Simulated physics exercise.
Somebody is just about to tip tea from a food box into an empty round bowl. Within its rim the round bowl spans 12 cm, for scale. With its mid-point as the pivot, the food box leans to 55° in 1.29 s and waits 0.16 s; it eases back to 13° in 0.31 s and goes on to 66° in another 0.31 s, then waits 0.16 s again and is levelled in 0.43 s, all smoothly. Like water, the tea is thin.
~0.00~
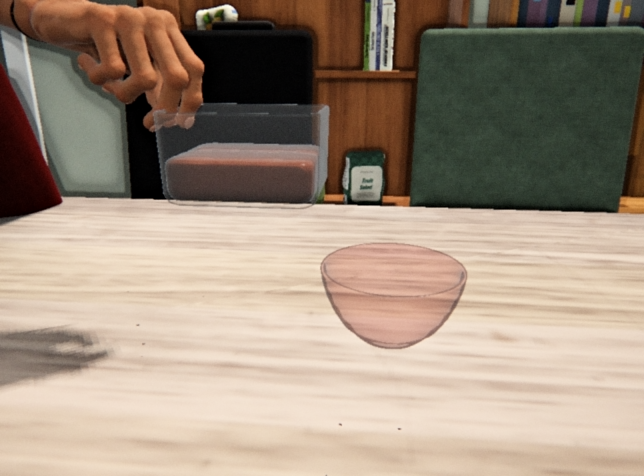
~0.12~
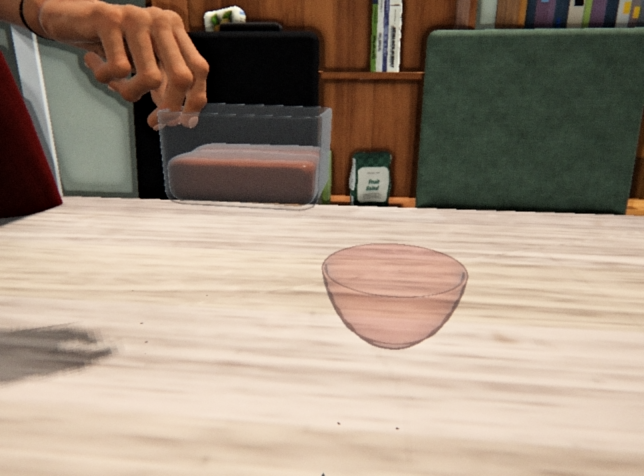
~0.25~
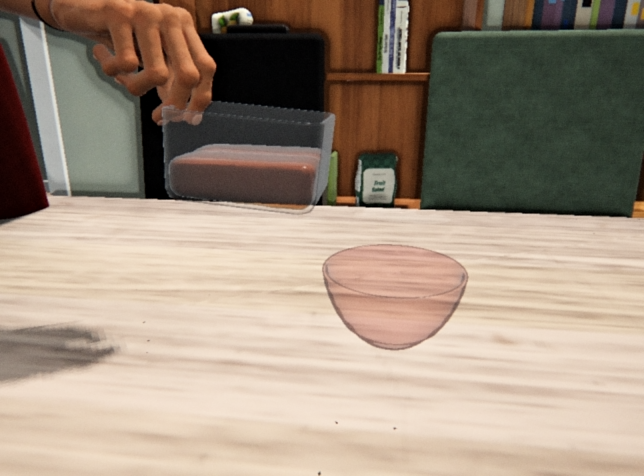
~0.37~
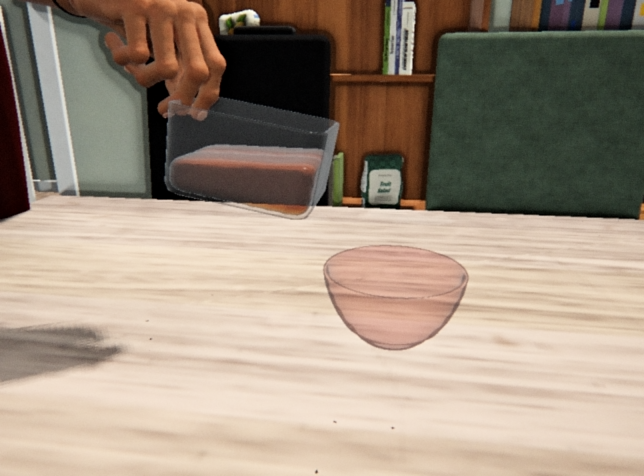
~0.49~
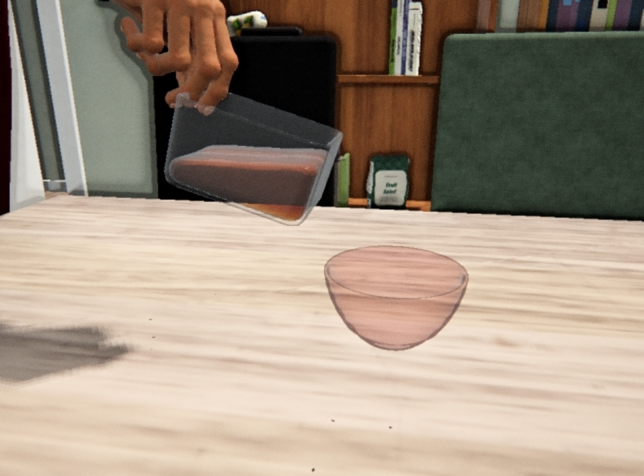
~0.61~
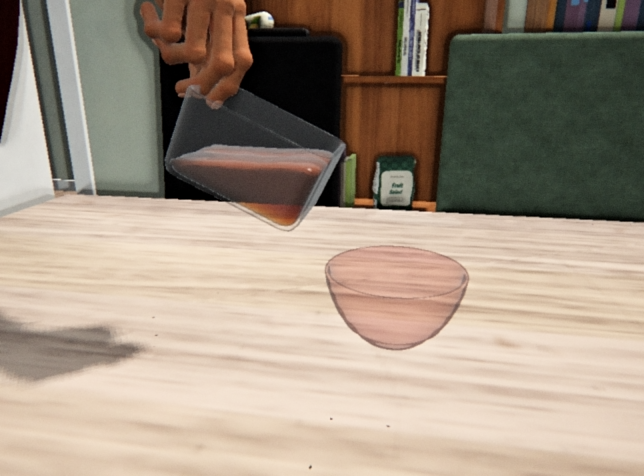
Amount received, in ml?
Close to 265 millilitres.
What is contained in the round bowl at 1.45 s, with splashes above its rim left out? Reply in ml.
About 160 ml.
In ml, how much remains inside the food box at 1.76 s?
Roughly 220 ml is still in it.
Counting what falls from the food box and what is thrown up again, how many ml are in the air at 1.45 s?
Roughly 25 ml at that moment.
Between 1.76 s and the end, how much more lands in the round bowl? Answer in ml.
I'd say near 80 ml goes in.
After 1.45 s the tilt is 55° and the round bowl has 160 ml, the food box 220 ml, and 10 ml is on the table top.
After 1.76 s the tilt is 13° and the round bowl has 190 ml, the food box 215 ml, and 15 ml is on the table top.
After 2.23 s the tilt is 66° and the round bowl has 230 ml, the food box 140 ml, and 15 ml is on the table top.
After 2.54 s the tilt is 12° and the round bowl has 265 ml, the food box 140 ml, and 15 ml is on the table top.
In the end the round bowl has 265 ml, the food box 140 ml, and 15 ml is on the table top.
